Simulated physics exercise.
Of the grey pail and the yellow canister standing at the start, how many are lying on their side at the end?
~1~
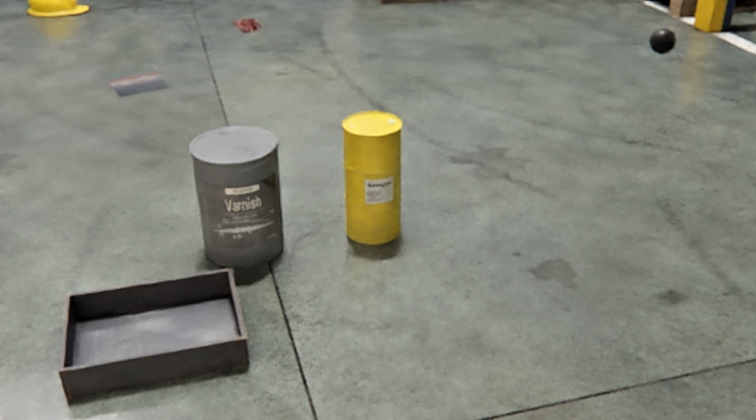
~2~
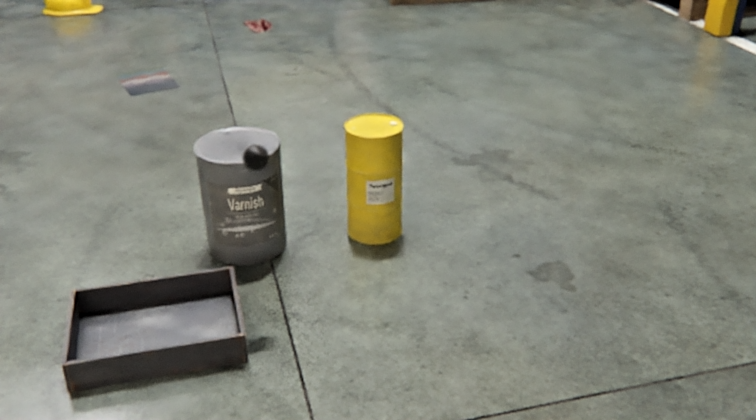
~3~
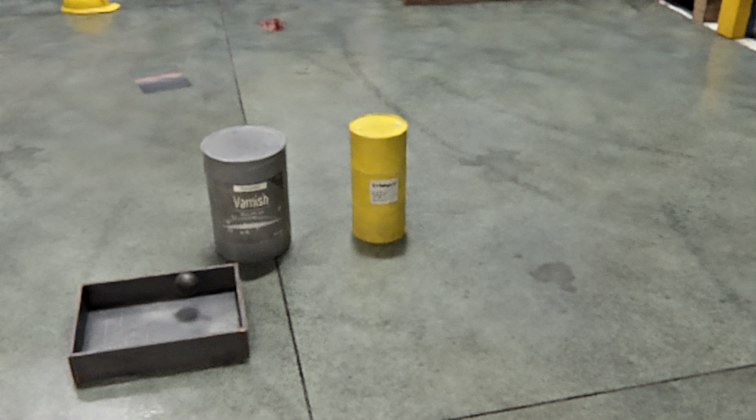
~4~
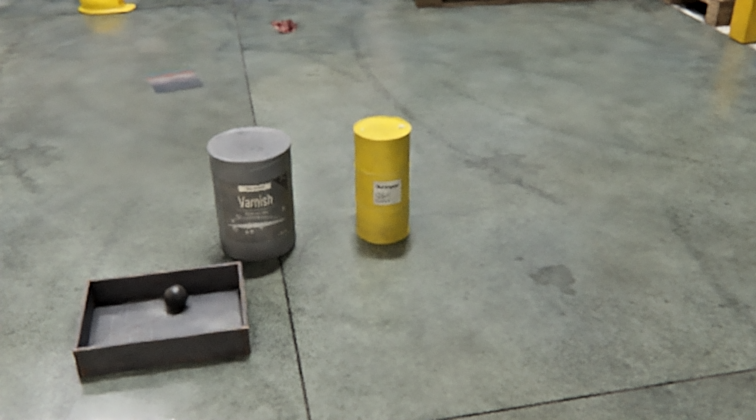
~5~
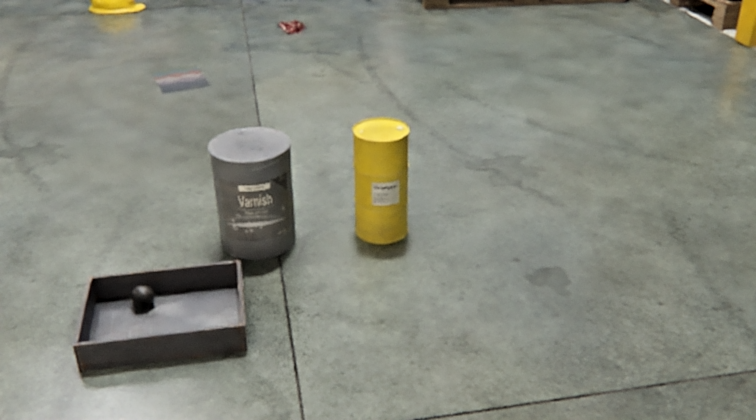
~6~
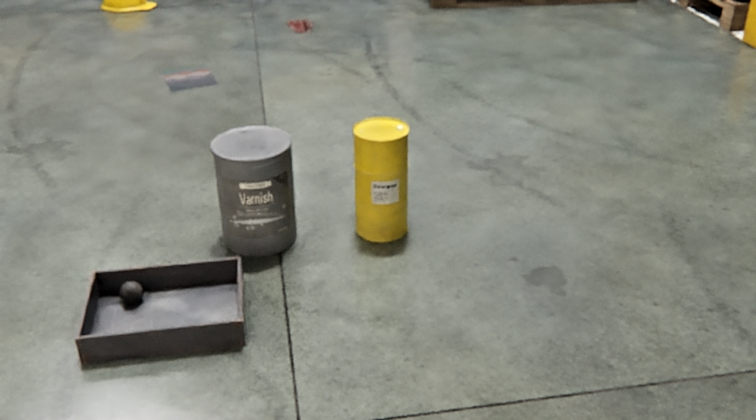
None of them are lying on their side. The grey pail and the yellow canister both still stand upright at the end.
A black ball flies left past a grey pail and settles inside an open box.
